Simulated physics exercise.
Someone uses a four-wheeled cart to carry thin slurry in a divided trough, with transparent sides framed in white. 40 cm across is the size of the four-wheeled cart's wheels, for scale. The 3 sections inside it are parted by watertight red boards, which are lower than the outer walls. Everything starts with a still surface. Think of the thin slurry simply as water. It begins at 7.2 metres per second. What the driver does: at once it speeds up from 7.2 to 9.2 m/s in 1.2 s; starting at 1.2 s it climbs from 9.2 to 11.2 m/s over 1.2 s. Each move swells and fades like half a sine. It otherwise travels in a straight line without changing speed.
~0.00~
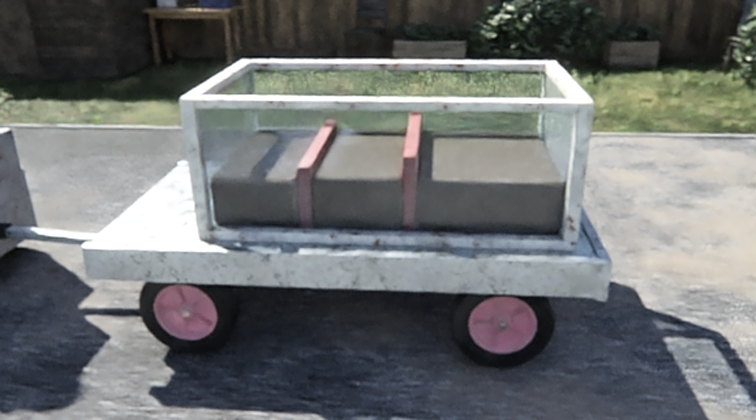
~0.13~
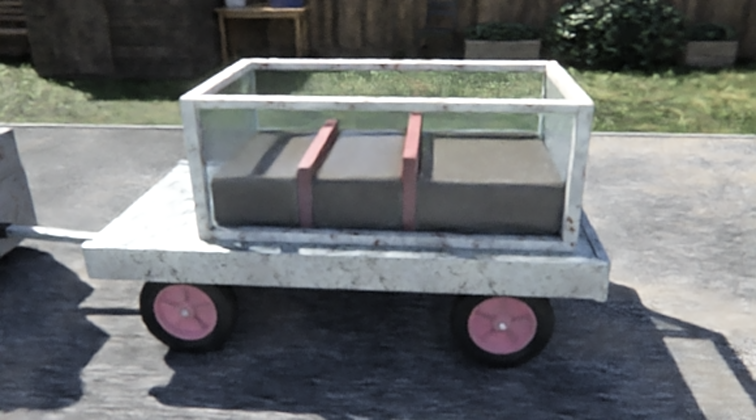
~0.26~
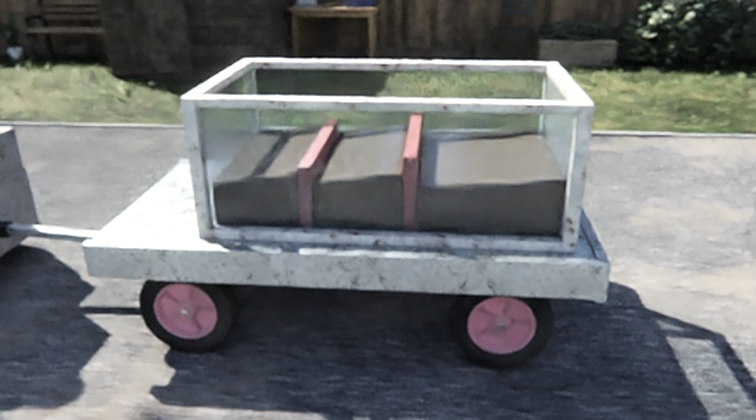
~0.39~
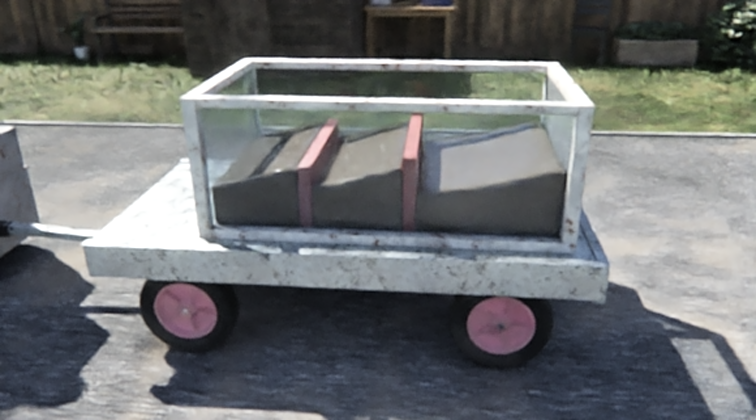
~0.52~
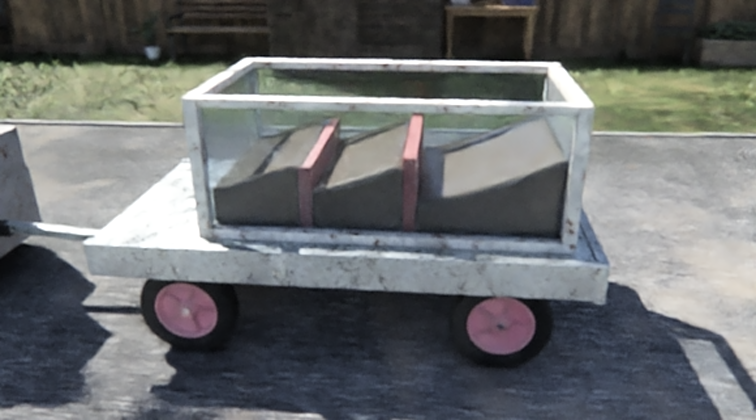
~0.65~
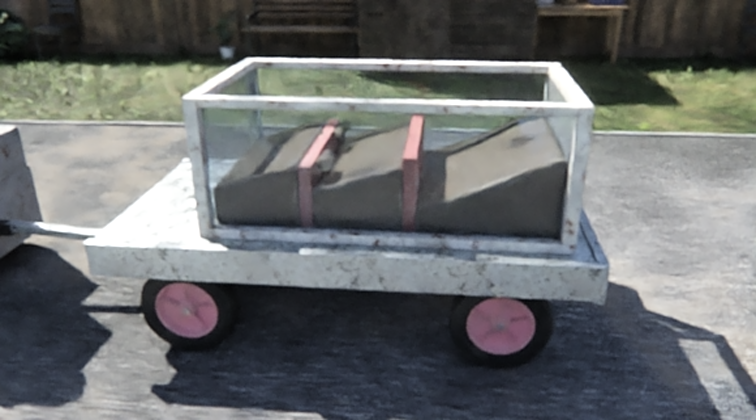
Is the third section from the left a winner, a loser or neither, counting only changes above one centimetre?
Oh, that one kept what it had.
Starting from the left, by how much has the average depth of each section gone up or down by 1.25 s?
From the left: 0, 0, 0.
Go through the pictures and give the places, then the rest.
The first frame shows surface heights from the left, (257, 170), (359, 172), (490, 175); board top at (303, 169) and (410, 158); the front is on the left, levels are read along the near wall; a wheel hub at (503, 330).
The second frame shows surface heights from the left, (257, 170), (359, 172), (489, 176).
The third frame shows surface heights from the left, (258, 171), (359, 172), (490, 176).
The fourth frame shows surface heights from the left, (258, 170), (359, 173), (489, 177).
The fifth frame shows surface heights from the left, (258, 170), (359, 173), (490, 178).
The sixth frame shows surface heights from the left, (259, 170), (359, 172), (489, 180); a wheel hub at (501, 331).
By 1.25 s the mean depths from the left are 21, 21, 21 cm.
By 2.05 s the mean depths from the left are 20, 22, 21 cm.
By 2.95 s the mean depths from the left are 20, 22, 21 cm.
By 5.39 s the mean depths from the left are 20, 22, 21 cm.
